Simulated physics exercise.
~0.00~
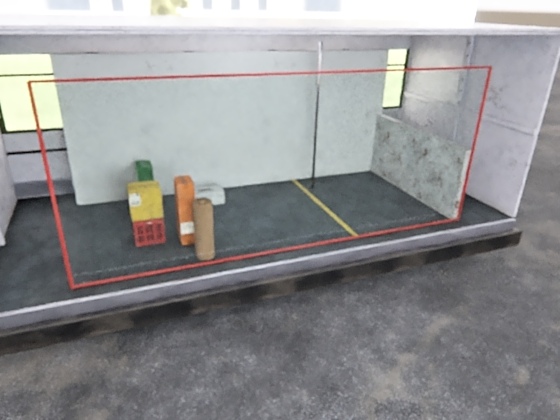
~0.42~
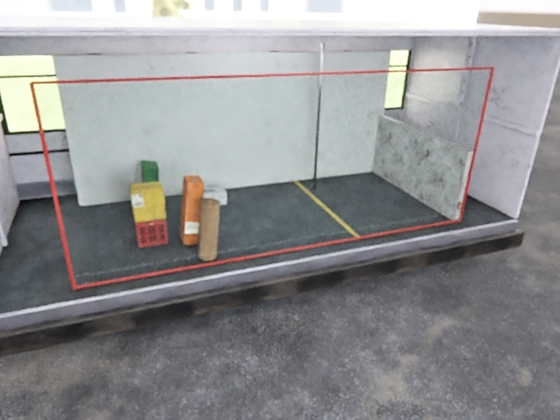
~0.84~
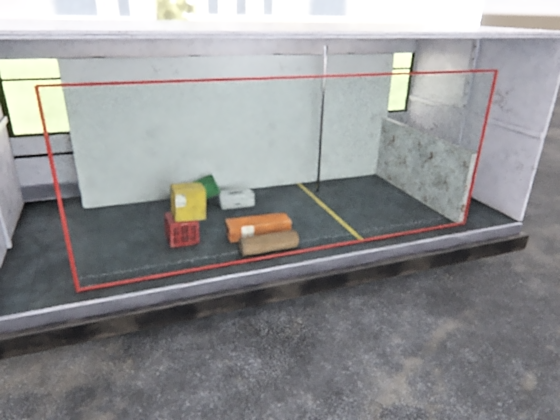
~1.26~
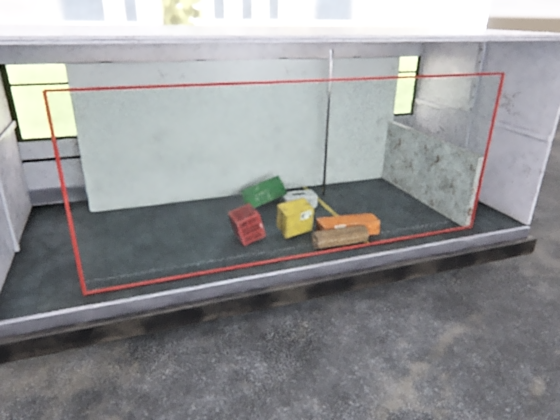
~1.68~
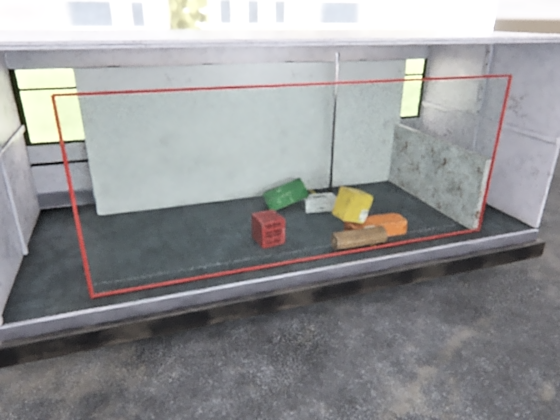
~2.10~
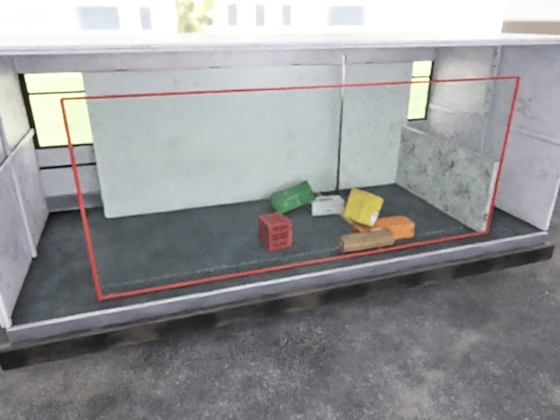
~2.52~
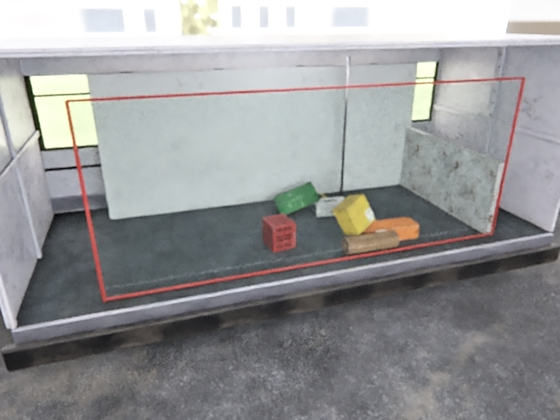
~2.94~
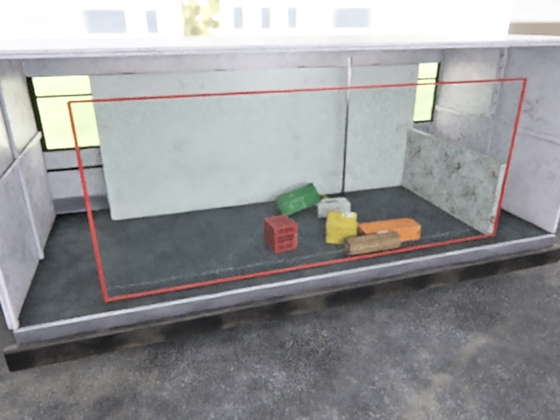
Colourful boxes and a brown roll topple and slide right, and only the orange box crosses the yellow line.
